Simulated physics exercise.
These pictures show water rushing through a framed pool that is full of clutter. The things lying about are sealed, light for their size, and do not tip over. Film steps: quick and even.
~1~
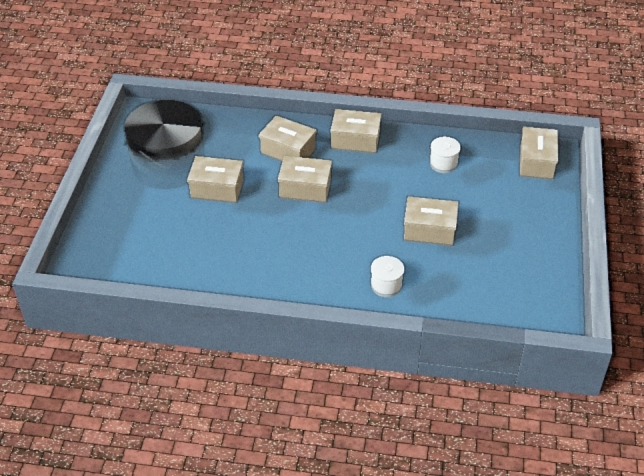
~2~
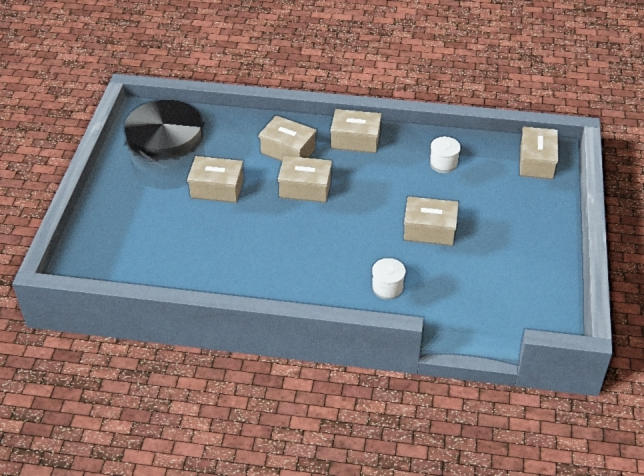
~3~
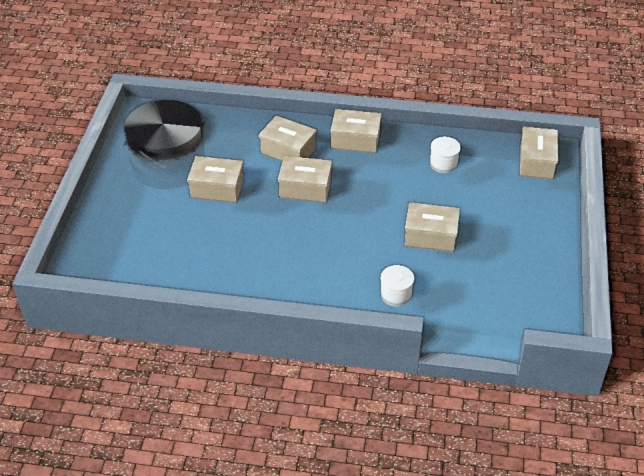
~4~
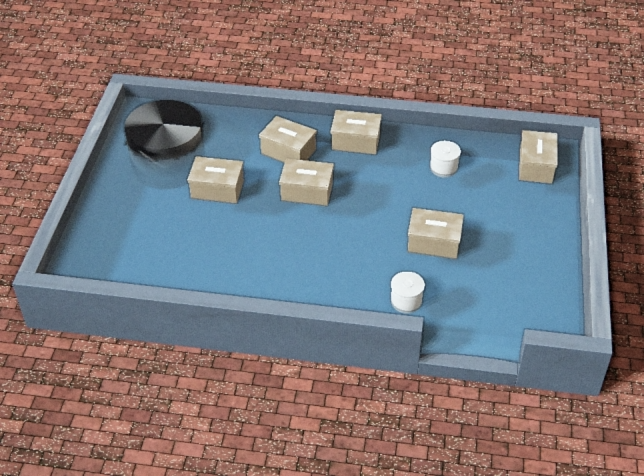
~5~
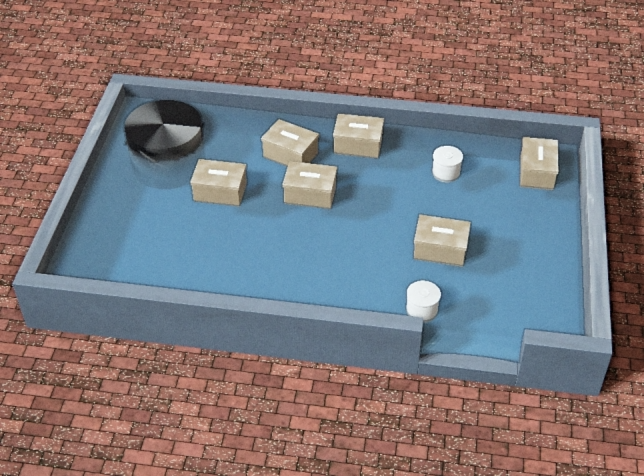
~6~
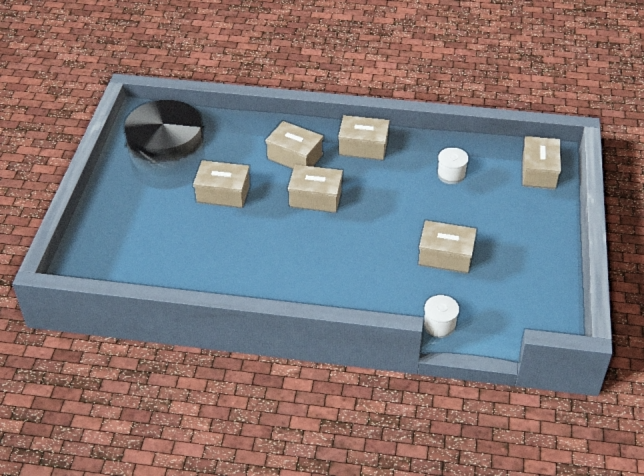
Water drains through a gap that opens in the near wall of a blue-grey framed pool on red brick paving, seen from above at an angle by a still camera. Six tan boxes and two white tubs float in the blue water, with a dark round disc at the far left. The nearer tub drifts right and forward to the gap, while the boxes and other tub shift slightly.
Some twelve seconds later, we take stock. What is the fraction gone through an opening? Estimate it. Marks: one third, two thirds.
My forecast is under one third.
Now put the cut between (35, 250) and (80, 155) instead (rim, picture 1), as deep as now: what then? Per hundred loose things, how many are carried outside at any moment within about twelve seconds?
40 per cent or so.
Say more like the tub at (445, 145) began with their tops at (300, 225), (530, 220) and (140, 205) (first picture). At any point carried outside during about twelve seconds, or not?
Per object, in the order given: Exits at some point / exits at some point / never exits.
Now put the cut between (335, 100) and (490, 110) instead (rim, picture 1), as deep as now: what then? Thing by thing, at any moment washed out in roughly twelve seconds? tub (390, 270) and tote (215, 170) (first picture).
Outcome by order: Not lost; exits.
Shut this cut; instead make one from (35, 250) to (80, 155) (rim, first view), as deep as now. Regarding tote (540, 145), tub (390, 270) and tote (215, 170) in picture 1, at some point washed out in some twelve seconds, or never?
Retained - retained - lost.
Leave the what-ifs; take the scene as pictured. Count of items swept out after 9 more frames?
That comes to 1.
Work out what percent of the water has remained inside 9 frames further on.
It works out at roughly 82 percent.
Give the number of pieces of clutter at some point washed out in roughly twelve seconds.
The count is 2.
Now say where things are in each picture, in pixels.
The first frame shows a tub at (388, 268) floats; a tote at (432, 212) floats; 0 of 8 have shifted.
The second frame shows a tub at (389, 271) floats; a tote at (432, 212) floats; 0 of 8 have shifted.
The third frame shows a tub at (397, 278) floats, close to its start; a tote at (433, 218), afloat, close to its start; 1 of 8 have shifted.
The fourth frame shows a tub at (408, 284) floats, close to its start; a tote at (436, 224) floats, close to its start; 2 of 8 have shifted.
The fifth frame shows a tub at (424, 293), afloat, a stride from its start; a tote at (443, 231), afloat, close to its start; 5 of 8 have shifted.
The sixth frame shows a tub at (442, 308), afloat, a stride from its start; a tote at (448, 238), afloat, close to its start; 8 of 8 have shifted.
A moment on, 1 of 8 are out; 7 afloat.
Next, 1 of 8 are out; 7 afloat.
Later, 2 of 8 are out; 6 afloat.
In the end, 2 of 8 are out; 6 afloat.
